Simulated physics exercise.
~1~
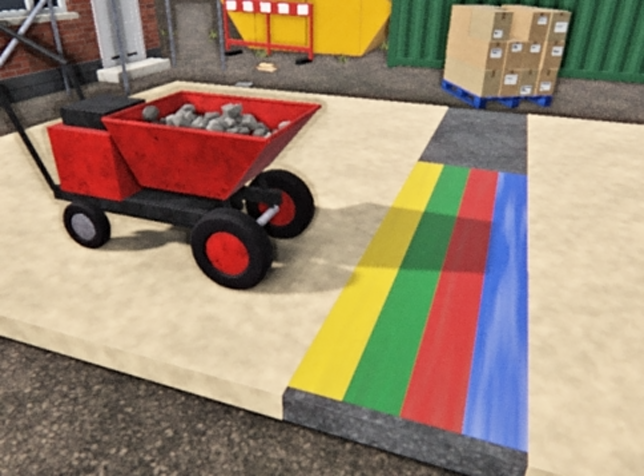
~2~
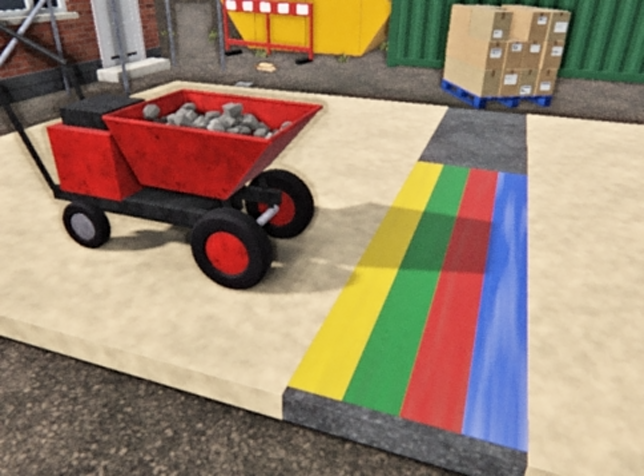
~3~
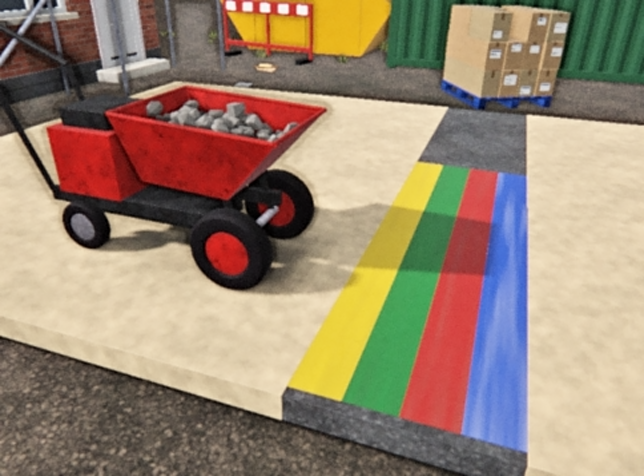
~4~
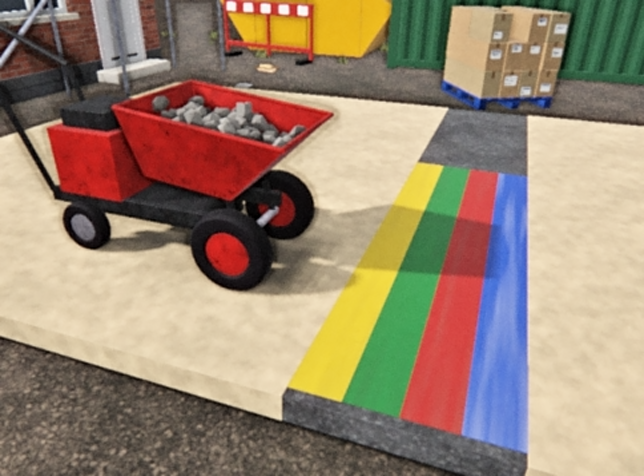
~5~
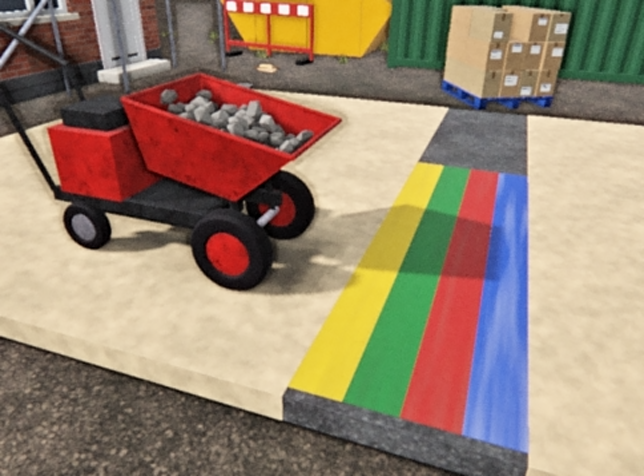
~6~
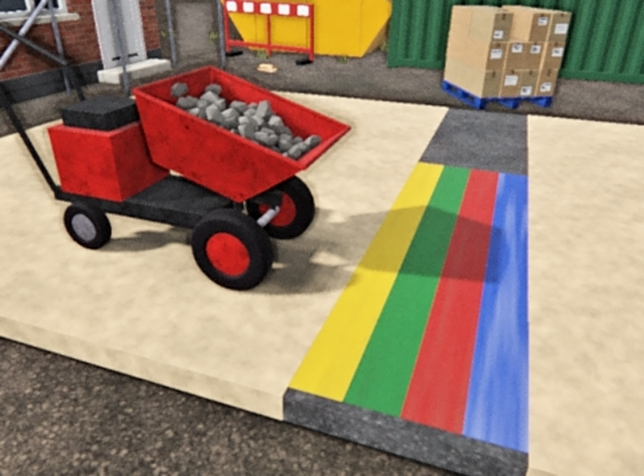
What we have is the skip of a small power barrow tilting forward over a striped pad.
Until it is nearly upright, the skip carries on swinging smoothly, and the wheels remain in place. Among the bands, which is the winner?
That would be the green band.
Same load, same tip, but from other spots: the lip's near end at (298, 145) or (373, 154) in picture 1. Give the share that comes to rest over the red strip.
In order, 30 % followed by 20 %.
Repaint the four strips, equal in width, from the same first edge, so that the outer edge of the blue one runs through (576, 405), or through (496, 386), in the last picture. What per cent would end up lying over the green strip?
About 40 %, then 30 %.
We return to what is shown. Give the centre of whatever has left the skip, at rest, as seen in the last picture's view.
Near (421, 286).
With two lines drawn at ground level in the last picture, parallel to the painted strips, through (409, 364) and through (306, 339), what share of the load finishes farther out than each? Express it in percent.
I reckon some 40 per cent and some 80 per cent.
Soon, skip tipped steeply; all in the skip.
A while on, skip tipped right over; most in the skip; a stray few over the yellow strip; a small part over the green strip; a stray few over the red strip.
Towards the end, skip tipped right over; about a quarter in the skip; a small part over the yellow strip; about a third over the green strip; about a quarter over the red strip; a small part over the blue strip; a stray few off the paint.
Finally, skip tipped right over; a small part in the skip; about a quarter over the yellow strip; about a third over the green strip; about a quarter over the red strip; a small part over the blue strip; a small part off the paint.
